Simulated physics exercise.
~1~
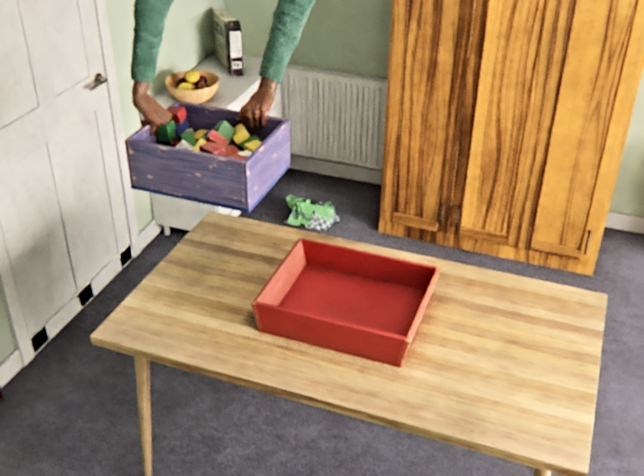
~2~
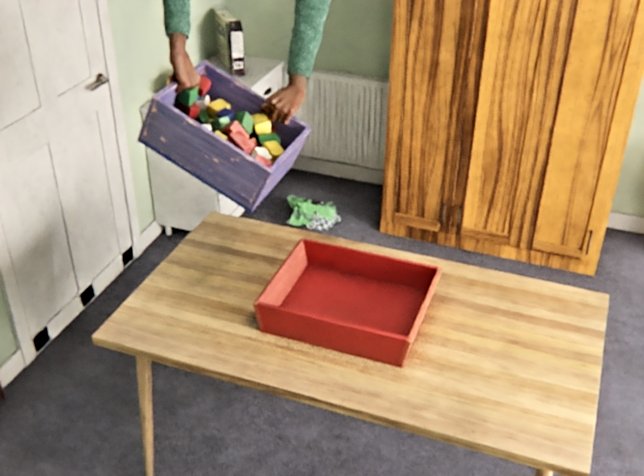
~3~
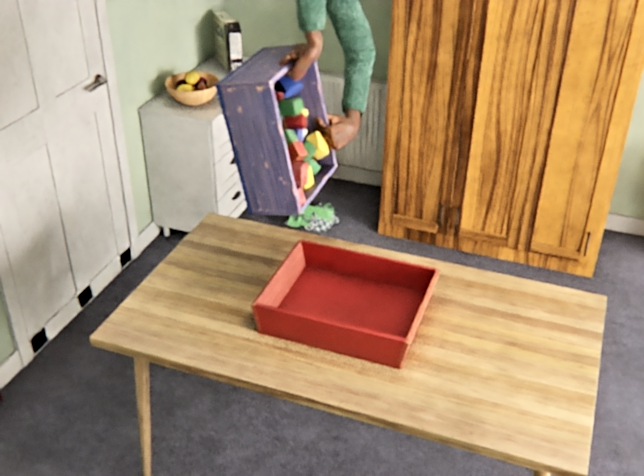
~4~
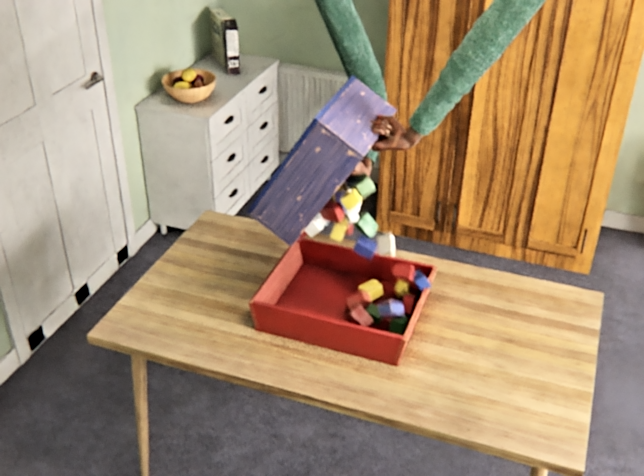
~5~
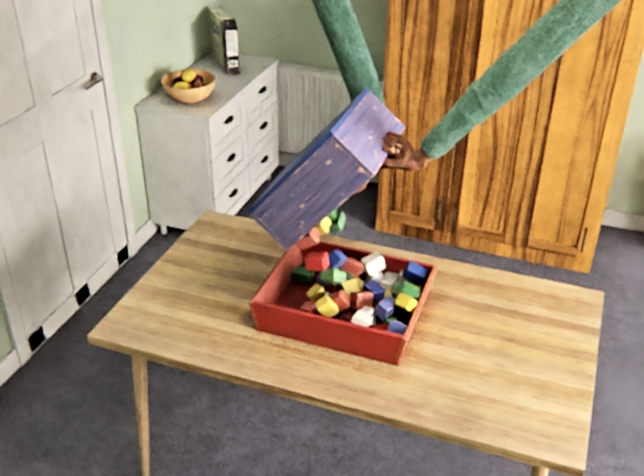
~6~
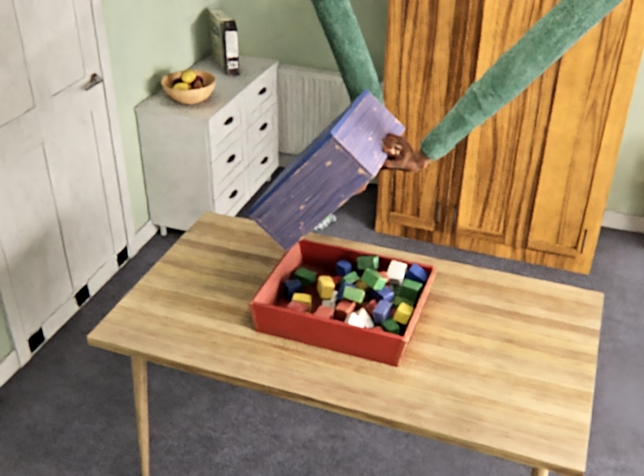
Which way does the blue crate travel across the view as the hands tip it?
The blue crate moves to the right, as the viewer sees it.
